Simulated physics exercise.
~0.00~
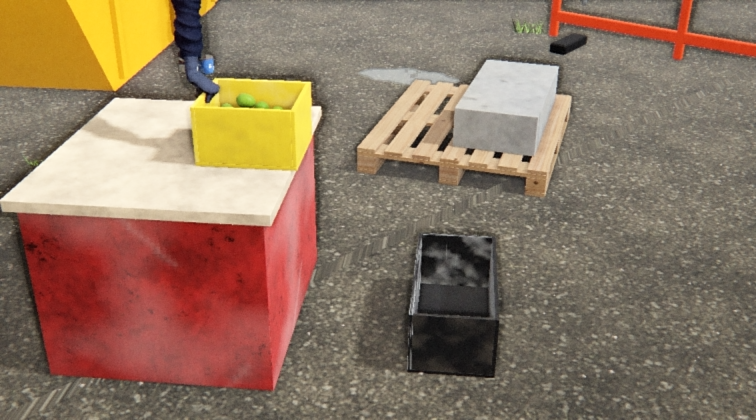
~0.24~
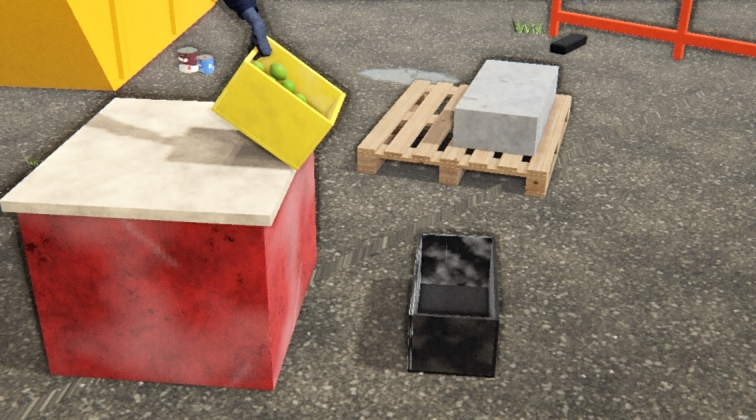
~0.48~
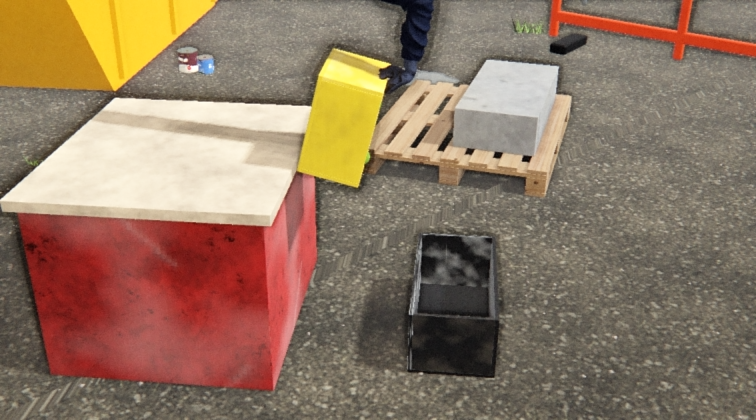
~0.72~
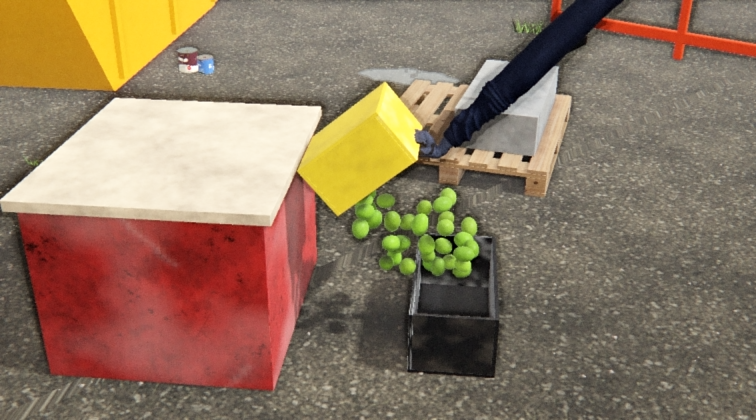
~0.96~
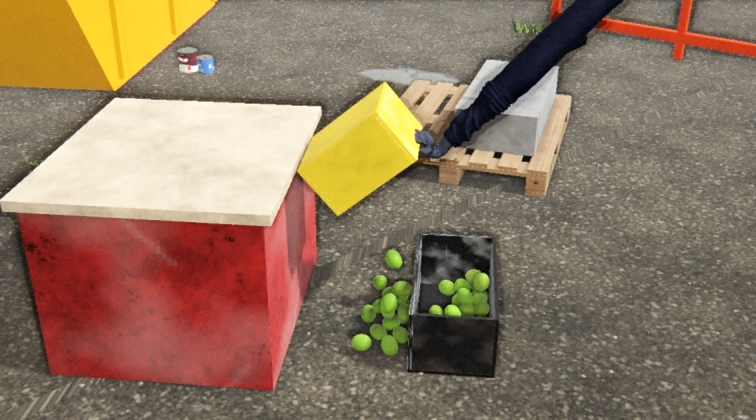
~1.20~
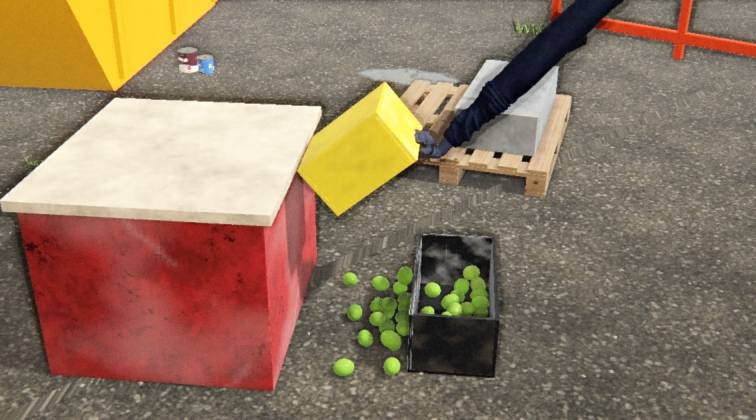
On an asphalt yard, a dark-sleeved arm tipped a yellow crate of limes over the right edge of a red bench until it was nearly upside down, and the limes tumbled out, some landing in the black trough and the rest scattering on the ground to its left.
